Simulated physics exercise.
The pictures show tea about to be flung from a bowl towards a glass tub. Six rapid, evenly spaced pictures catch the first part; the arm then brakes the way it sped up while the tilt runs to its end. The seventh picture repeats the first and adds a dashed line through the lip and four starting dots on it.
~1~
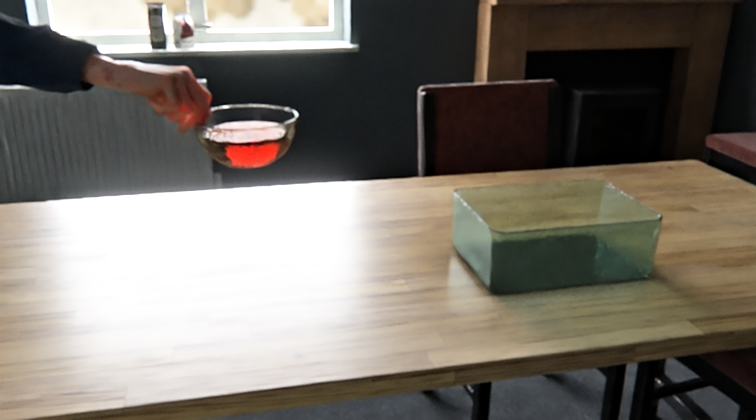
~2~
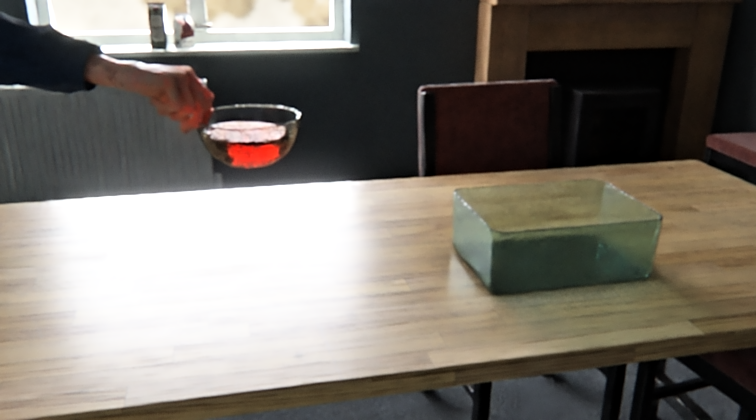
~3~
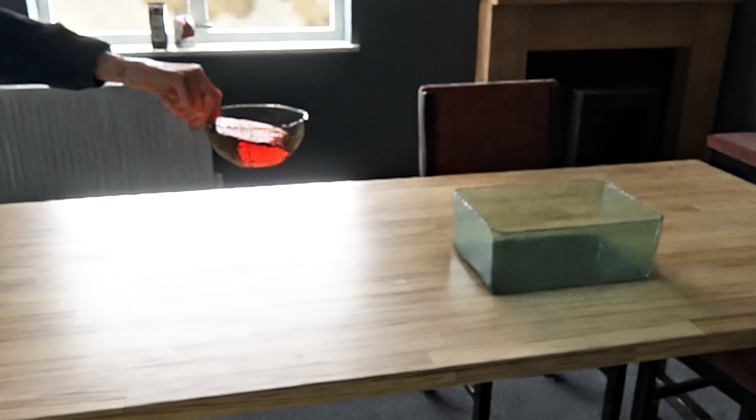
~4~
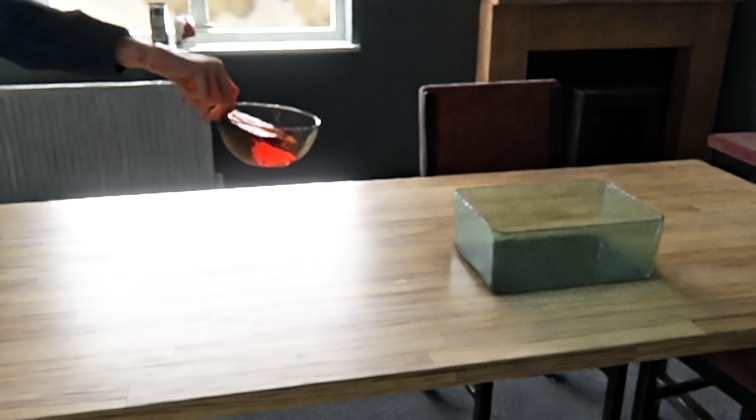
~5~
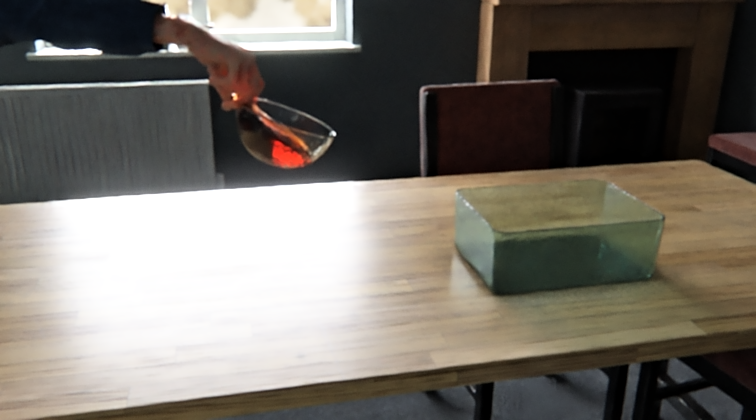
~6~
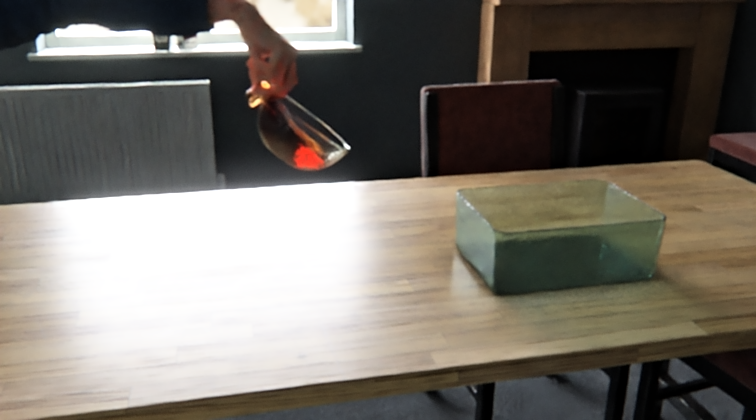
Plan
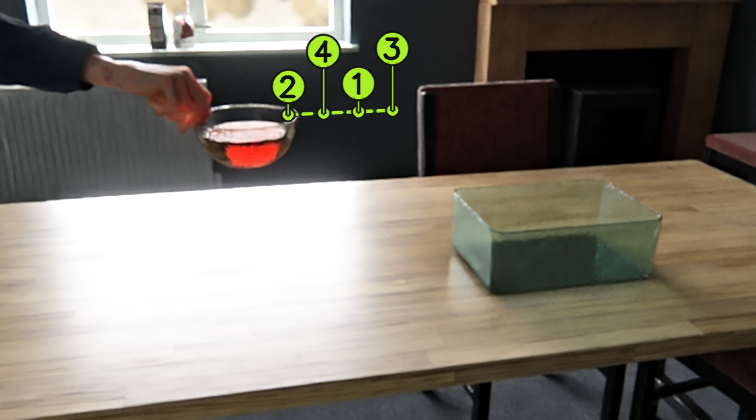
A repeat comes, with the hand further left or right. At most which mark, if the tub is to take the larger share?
Dot 1.
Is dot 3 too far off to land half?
No, not at all.
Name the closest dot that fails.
It is 4.
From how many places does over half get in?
Two of them.
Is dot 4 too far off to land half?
Yes.
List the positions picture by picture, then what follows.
Upright, lip at (295, 114); tub from (487, 293) to (648, 276); nothing has left yet, in the first frame.
Upright, lip at (298, 114); nothing has left yet, in the second frame.
Upright, lip at (305, 115); nothing has left yet, in the third frame.
Tipped about 9°, lip at (318, 120); nothing has left yet, in the fourth frame.
Tipped about 21°, lip at (333, 131); tea is over the rim, down to (246, 102), in the fifth frame.
Tipped about 38°, lip at (347, 146); tea is over the rim, down to (252, 101), in the sixth frame.
On the marked copy, 1 at (358, 111); 2 at (288, 114); 3 at (392, 110); 4 at (323, 113).
With 1, about 83 % lands in the tub, 6 % falls short and 11 % goes beside or beyond.
With 2, about 0 % lands in the tub, 95 % falls short and 5 % goes beside or beyond.
With 3, about 78 % lands in the tub, 5 % falls short and 17 % goes beside or beyond.
With 4, about 14 % lands in the tub, 81 % falls short and 5 % goes beside or beyond.
